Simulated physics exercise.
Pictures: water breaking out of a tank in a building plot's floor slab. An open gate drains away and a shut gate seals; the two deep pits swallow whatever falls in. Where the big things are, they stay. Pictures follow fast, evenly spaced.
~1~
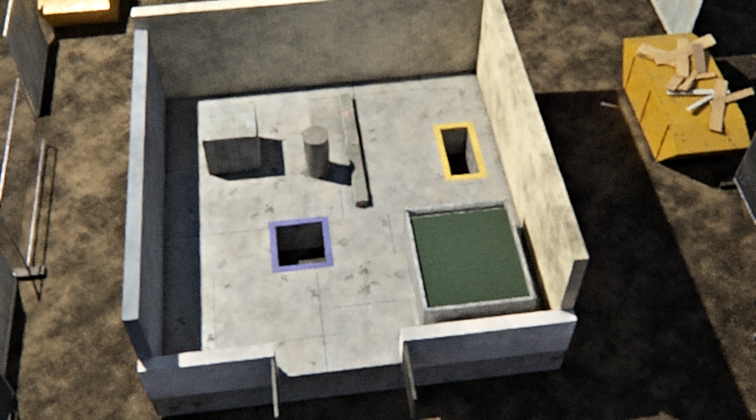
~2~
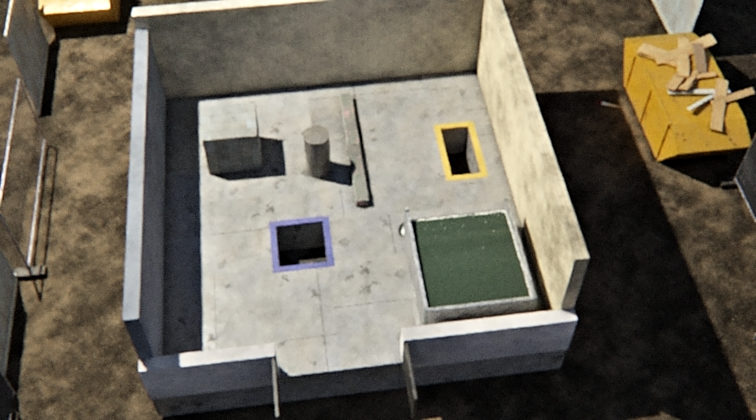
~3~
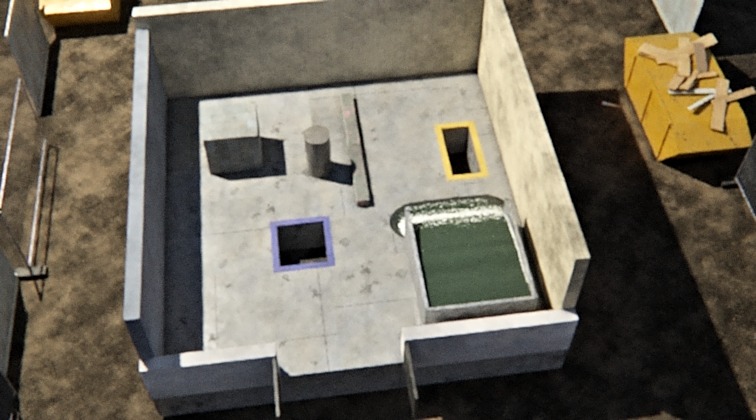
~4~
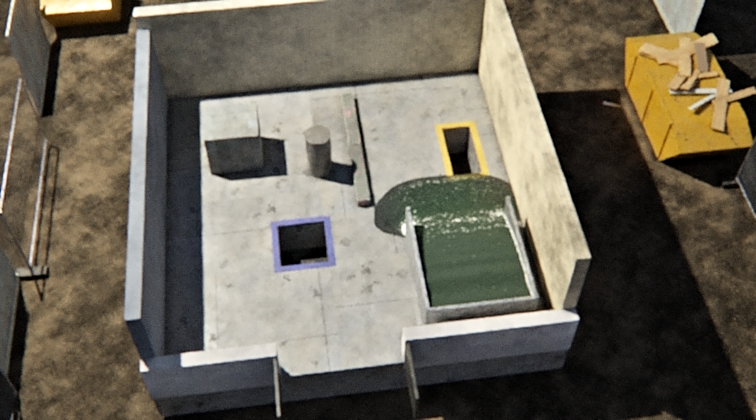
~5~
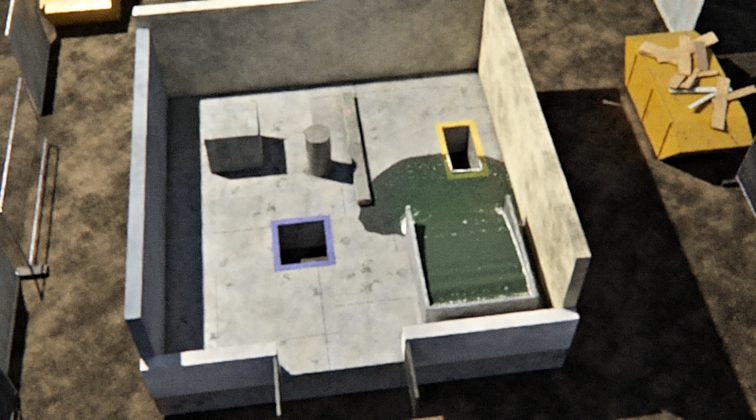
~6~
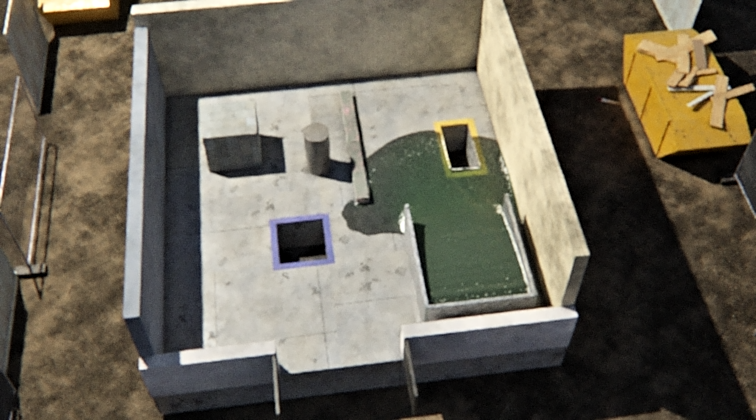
Dark green water lies still in a square tank at the lower right of a walled concrete slab, seen from high above by a steady camera. A grey block, a cylinder and a low bar stand behind a blue-edged opening, with a yellow-edged opening to the right. The water pours over the tank's far side, fans across the slab, surrounds the yellow-edged opening and spreads left past the bar's near end.
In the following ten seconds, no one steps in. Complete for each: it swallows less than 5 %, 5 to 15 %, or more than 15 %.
Completed: The gate swallows less than 5 %; the yellow pit swallows more than 15 %; the blue pit swallows less than 5 %.
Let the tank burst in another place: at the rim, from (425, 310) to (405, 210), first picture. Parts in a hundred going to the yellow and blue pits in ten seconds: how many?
Yellow 0 %, blue 30 %.
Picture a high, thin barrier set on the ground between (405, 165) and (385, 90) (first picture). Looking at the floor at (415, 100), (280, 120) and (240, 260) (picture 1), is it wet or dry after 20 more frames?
As the points were listed, they come out taken by the flood, taken by the flood, and finally free from flooding.
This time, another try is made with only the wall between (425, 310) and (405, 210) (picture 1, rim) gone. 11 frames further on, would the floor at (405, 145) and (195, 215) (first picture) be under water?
First spot spared, second spot spared.
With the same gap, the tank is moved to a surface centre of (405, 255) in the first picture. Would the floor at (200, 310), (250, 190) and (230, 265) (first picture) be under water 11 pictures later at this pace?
Looking at all three, I'd call them bone dry, swamped, bone dry.
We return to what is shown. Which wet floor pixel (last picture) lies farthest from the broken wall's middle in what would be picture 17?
Somewhere near (285, 86).
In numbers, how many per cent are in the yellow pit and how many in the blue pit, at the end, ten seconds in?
That's 54 per cent for the first and 2 per cent for the second.
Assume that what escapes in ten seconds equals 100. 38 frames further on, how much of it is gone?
About 75 per cent.
A moment on, water covers 30 % of the floor; the gate 0 %, the yellow pit 8 %, the blue pit 0 %.
Next, water covers 30 % of the floor; the gate 0 %, the yellow pit 16 %, the blue pit 0 %.
Then, water covers 45 % of the floor; the gate 0 %, the yellow pit 25 %, the blue pit 0 %.
Later, water covers 55 % of the floor; the gate 0 %, the yellow pit 42 %, the blue pit 1 %.
In the end, water covers 75 % of the floor; the gate 0 %, the yellow pit 55 %, the blue pit 3 %.
